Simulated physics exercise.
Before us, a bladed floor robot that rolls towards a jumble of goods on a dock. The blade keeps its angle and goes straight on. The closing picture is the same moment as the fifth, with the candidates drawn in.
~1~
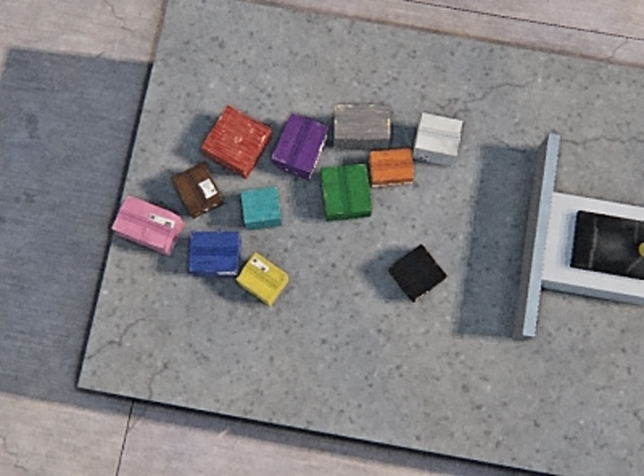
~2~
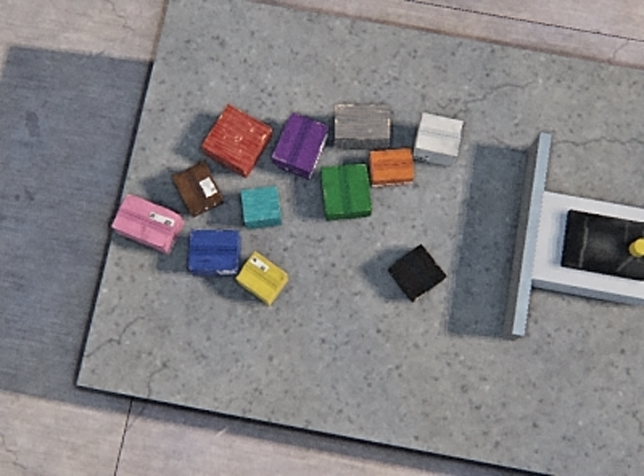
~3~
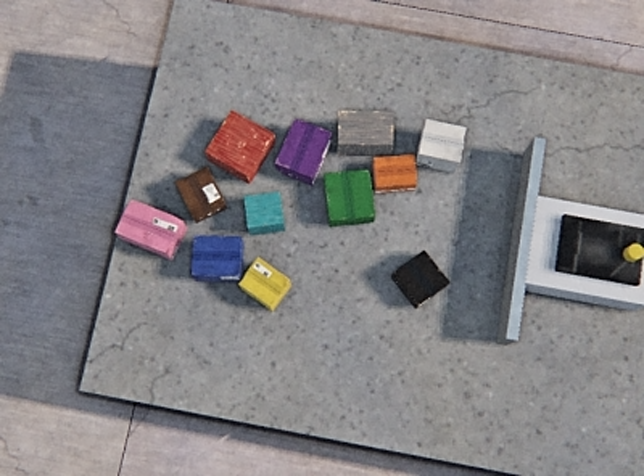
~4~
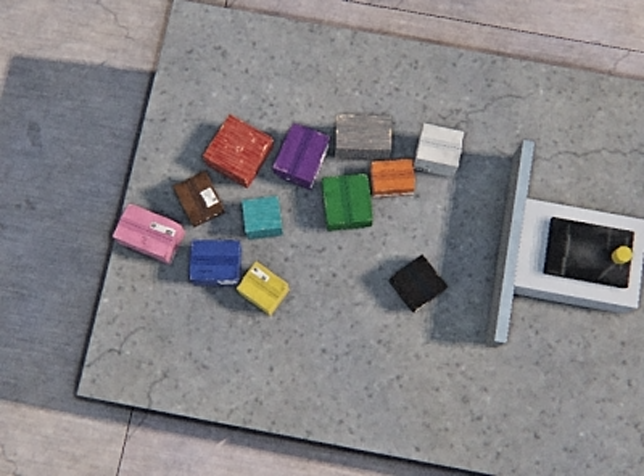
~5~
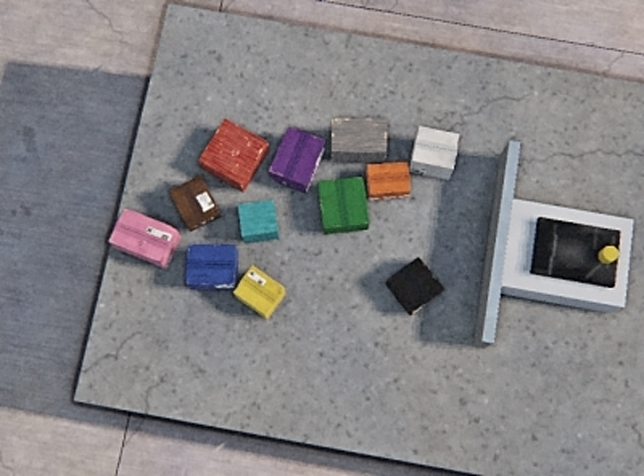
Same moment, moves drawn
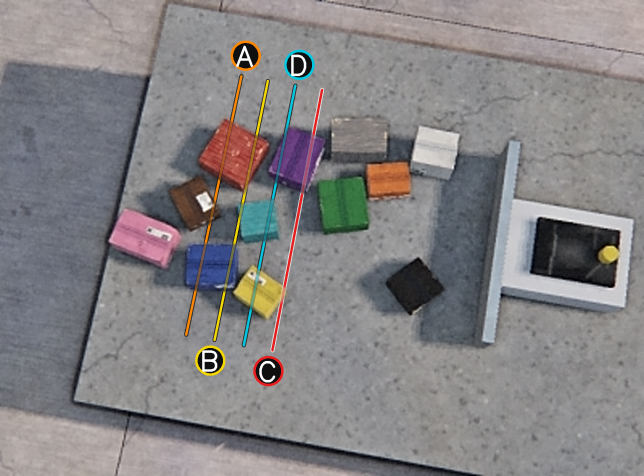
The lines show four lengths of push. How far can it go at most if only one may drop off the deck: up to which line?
Line B.
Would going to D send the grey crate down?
No.
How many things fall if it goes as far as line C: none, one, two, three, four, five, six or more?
In all, none.
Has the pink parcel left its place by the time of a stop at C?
By then, no.
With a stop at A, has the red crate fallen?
Yes.
On the marked copy, A at (215, 201); B at (242, 206); C at (298, 216); D at (270, 211).
With B. Early on, robot (475, 234); grey crate (345, 137); white parcel (392, 146).
Further on, robot (382, 218); red crate (174, 166); purple parcel (216, 147).
At the end, robot (310, 205); red crate (133, 157); pink parcel (114, 244); none fallen.
As for the rest, A drops three; C is within the limit but short; D is within the limit but short.
